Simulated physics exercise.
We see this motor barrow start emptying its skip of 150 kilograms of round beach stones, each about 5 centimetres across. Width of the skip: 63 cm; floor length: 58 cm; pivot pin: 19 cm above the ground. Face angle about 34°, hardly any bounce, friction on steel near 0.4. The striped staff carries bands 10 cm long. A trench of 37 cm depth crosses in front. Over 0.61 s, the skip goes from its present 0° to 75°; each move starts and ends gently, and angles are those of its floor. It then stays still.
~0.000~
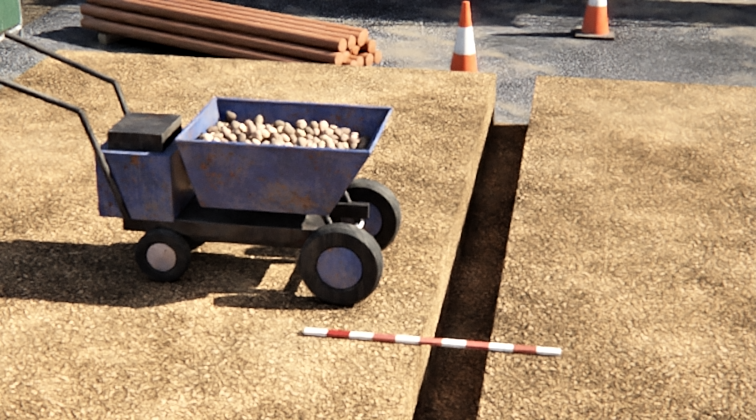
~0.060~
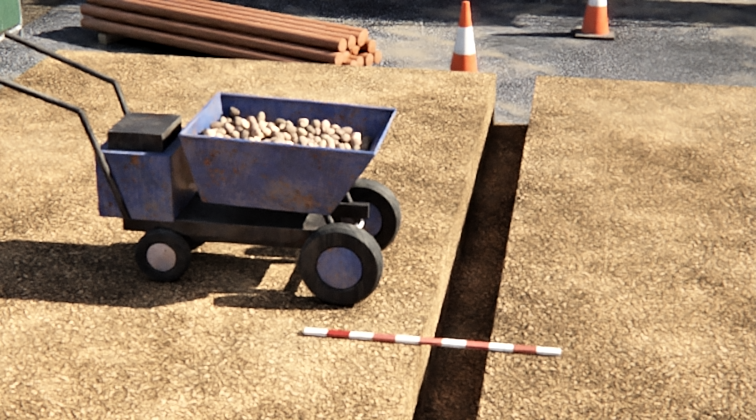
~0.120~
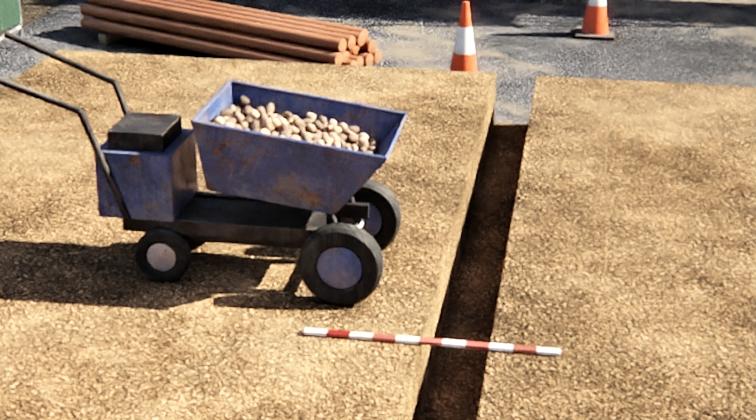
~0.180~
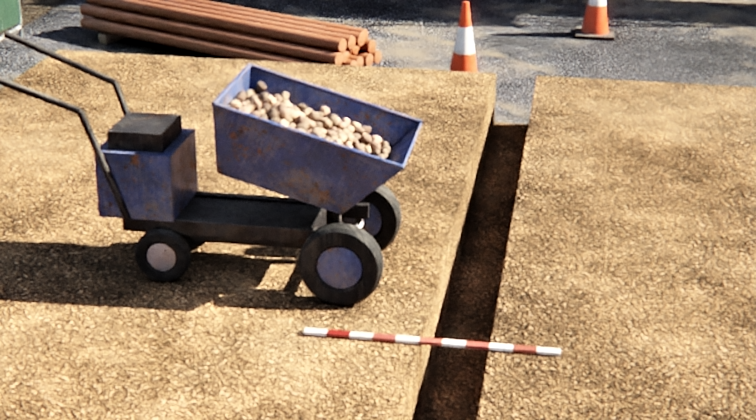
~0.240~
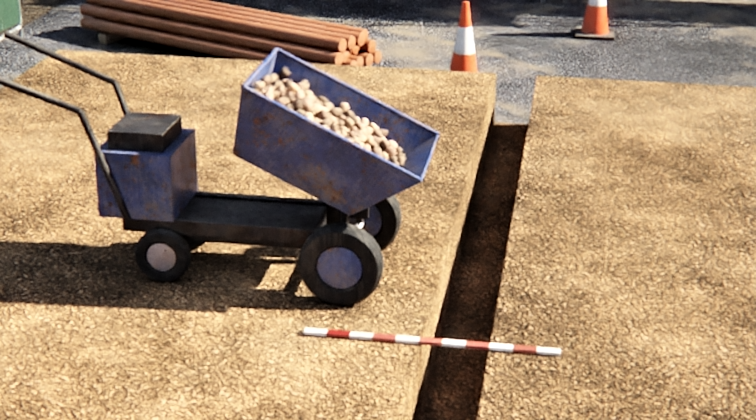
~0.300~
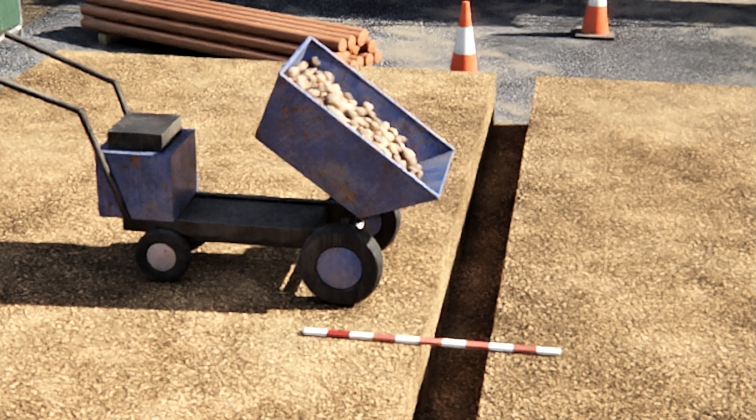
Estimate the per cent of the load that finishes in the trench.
Roughly 24 percent.
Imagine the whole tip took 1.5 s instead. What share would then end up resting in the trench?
It would be near 40 percent.
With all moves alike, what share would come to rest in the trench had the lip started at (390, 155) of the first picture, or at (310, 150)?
I'd expect some 15 per cent, then some 75.
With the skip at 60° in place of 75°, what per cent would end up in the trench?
It would be near 20 per cent.
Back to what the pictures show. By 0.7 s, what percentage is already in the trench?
Around 5 per cent of it, at that instant.
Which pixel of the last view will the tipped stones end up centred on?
Resting centre: About (568, 290).
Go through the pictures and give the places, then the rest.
Lip at (370, 153), floor tilted 0°, highest stones at (269, 132), in the first picture.
Lip at (374, 154), floor tilted 2°, highest stones at (258, 128); the stones move at 0.5 m/s on average, in the second picture.
The skip is at 8°, its lip at (386, 159); the top of the load is at (255, 116); the stones move at 1.0 m/s on average, in the third picture.
The skip is at 16°, its lip at (403, 167); the top of the load is at (258, 99); the stones move at 1.4 m/s on average, in the fourth picture.
The skip is at 26°, its lip at (421, 181); the top of the load is at (278, 85); the stones move at 1.7 m/s on average, in the fifth picture.
The skip is at 37°, its lip at (438, 198); the top of the load is at (302, 71); the stones move at 1.8 m/s on average, in the sixth picture.
After 0.5 s the floor is at 64°; 100 % in the skip; the foremost stones are at (455, 216).
After 0.7 s the floor is at 75°; 64 % in the skip, 4 % in the trench, 32 % past the trench; the foremost stones are at (561, 299).
After 1.1 s the floor is at 75°; 13 % in the skip, 11 % in the trench, 76 % past the trench; the foremost stones are past the picture's edge.
After 3.0 s the floor is at 75°; 0 % in the skip, 24 % in the trench, 76 % past the trench; the foremost stones are past the picture's edge.
